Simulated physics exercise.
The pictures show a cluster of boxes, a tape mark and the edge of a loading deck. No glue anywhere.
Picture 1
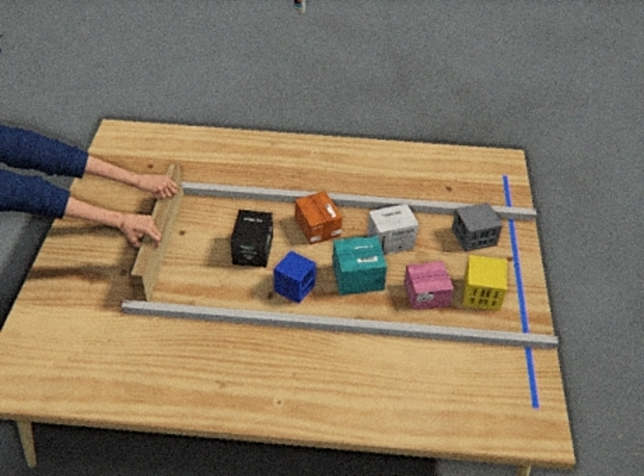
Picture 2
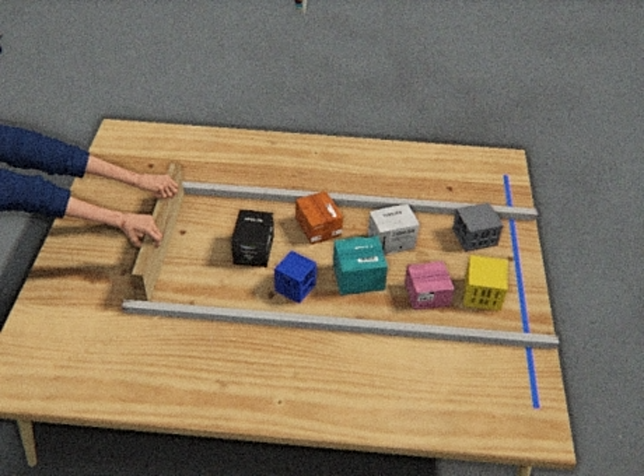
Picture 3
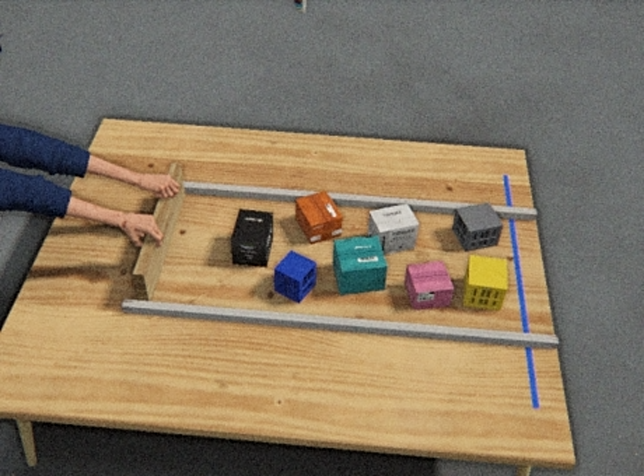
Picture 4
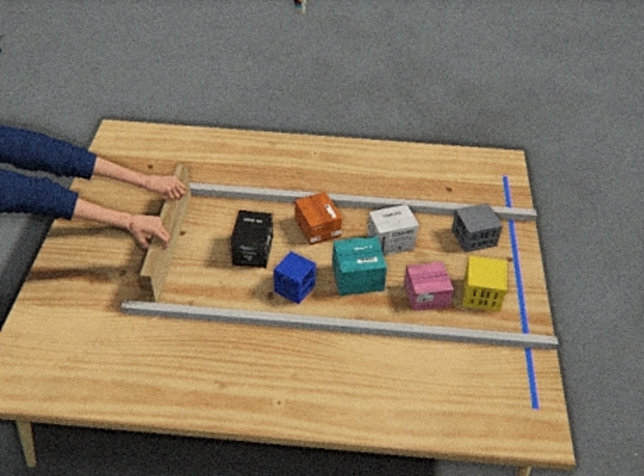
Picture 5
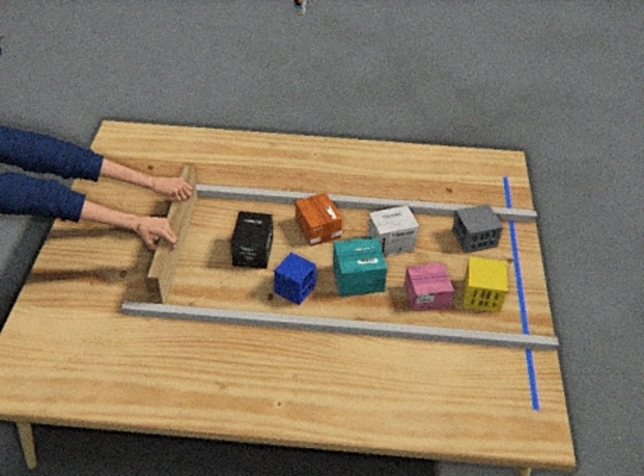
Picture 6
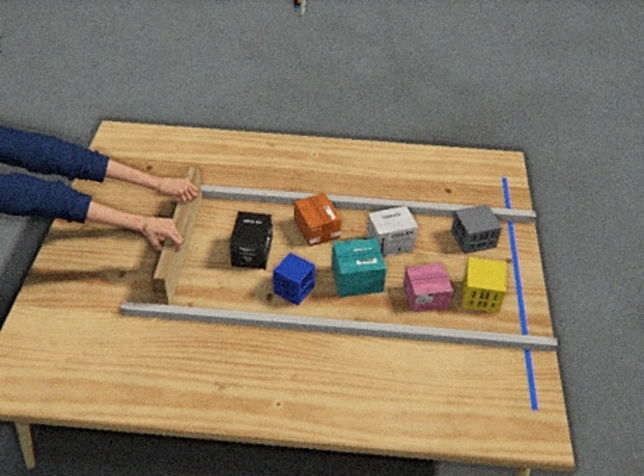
Two hands held a wooden plank upright at the left end of a table between two metal rails, then slid it slightly right toward a group of colourful boxes, which stayed still.
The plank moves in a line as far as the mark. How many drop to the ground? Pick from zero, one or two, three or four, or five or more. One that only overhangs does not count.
Here the number that fall off is five or more.
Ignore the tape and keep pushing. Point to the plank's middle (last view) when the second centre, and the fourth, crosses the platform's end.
First at (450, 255), next at (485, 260).
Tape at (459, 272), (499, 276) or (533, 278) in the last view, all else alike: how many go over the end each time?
The counts: 2, 5 and 8.
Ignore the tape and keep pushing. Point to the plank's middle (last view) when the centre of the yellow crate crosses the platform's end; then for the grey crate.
At (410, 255) for the yellow crate; at (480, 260) for the grey crate.
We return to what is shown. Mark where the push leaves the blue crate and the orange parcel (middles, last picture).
First (539, 294), then (534, 225).
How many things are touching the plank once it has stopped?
It touches 3.
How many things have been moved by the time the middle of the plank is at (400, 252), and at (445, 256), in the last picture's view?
By then 8, and 8.
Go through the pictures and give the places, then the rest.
In the first frame, yellow crate (485, 283); grey crate (477, 227); pink parcel (428, 286); plank (160, 231); tape (518, 275).
In the second frame, grey crate (477, 227); white box (393, 230).
In the third frame, pink parcel (428, 285); black box (253, 238).
In the fourth frame, yellow crate (485, 284); turquoise parcel (359, 266).
In the fifth frame, grey crate (477, 229); blue crate (295, 279).
In the sixth frame, yellow crate (484, 285); grey crate (476, 229); pink parcel (427, 287); plank (180, 234); tape (518, 277).
A little later, none off yet; yellow crate at rest near (484, 285); grey crate at rest near (476, 229); pink parcel at rest near (427, 287).
Next, none off yet; yellow crate shifted a little near (507, 290); grey crate at rest near (476, 229); pink parcel shifted about its own width near (467, 296).
Later still, one off so far; yellow crate fallen near (575, 392); grey crate shifted about its own width near (510, 225); pink parcel shifted well along near (554, 310).
When it is over, the number that fall off is five or more; down, turquoise parcel, white box, pink parcel, grey crate and yellow crate.
